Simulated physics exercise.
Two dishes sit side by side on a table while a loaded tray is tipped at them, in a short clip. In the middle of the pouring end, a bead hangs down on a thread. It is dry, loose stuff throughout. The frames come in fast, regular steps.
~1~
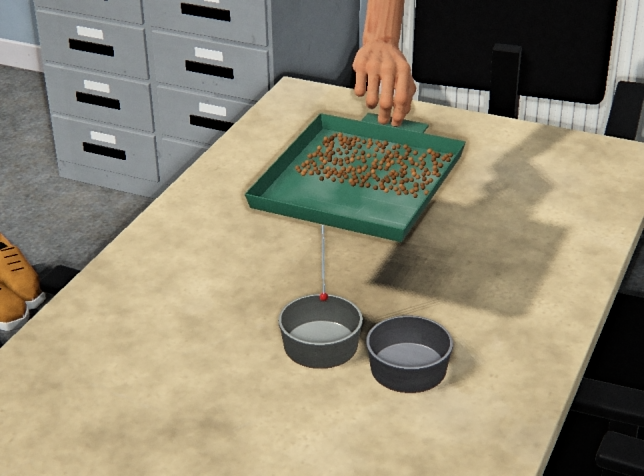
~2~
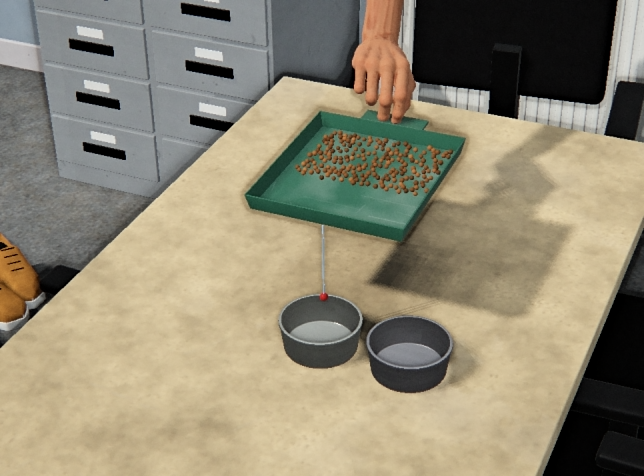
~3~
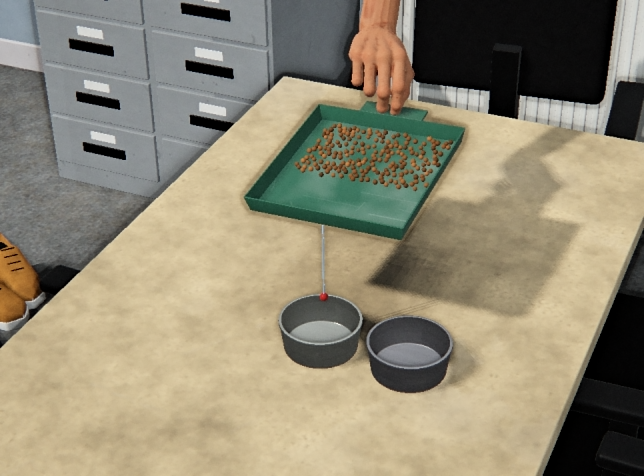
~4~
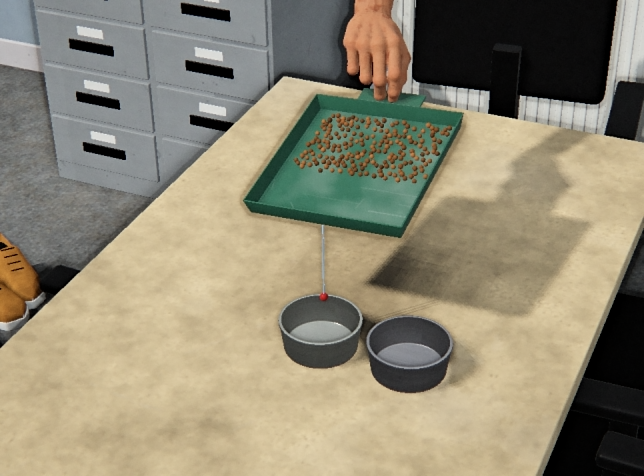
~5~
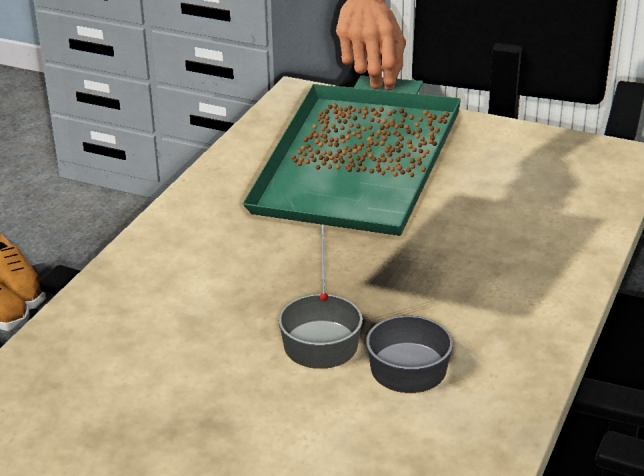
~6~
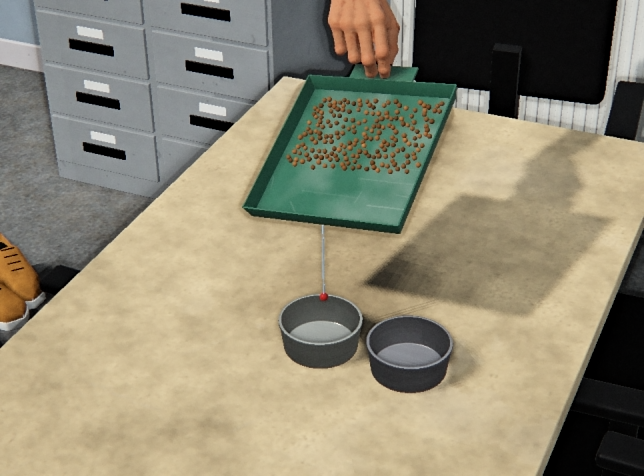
A green tray of small brown balls tilting steadily steeper as a hand raises its handle above two dark dishes.
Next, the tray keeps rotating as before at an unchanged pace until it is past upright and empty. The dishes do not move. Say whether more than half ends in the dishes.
The dishes will gather a lesser portion.
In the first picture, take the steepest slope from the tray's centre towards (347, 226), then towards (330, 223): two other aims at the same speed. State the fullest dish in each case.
First try: The dish to the right; second try: The dish to the left.
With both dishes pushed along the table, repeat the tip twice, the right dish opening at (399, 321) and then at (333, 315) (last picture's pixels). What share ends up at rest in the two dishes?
In order: 0 percent and 90 percent.
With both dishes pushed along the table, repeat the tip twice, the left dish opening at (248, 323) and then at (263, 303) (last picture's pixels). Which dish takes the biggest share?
In the first position the left of the two, in the second the left of the two.
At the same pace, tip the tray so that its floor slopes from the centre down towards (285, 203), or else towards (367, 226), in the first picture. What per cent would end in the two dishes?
The first try gives close to 0 per cent, the second close to 80 per cent.
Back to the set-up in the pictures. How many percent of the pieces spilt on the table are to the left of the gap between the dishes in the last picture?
Near 100 in a hundred.
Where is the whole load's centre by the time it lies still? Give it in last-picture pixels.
I'd place the middle at about (229, 334).
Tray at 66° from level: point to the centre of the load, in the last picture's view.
The middle of the pieces sits at roughly (268, 221).
Shortly afterwards, tray tipped steeply; near two thirds on the tray; only a few outside both; near a quarter in the air.
Next, tray tipped past a quarter turn; near a quarter on the tray; only a few in the left dish; near two thirds outside both; a little in the air.
Some moments later, tray tipped past a quarter turn; only a few in the left dish; all but a few outside both.
In the end, tray tipped past a quarter turn; none at all in the right dish; only a few in the left dish; all but a few outside both.
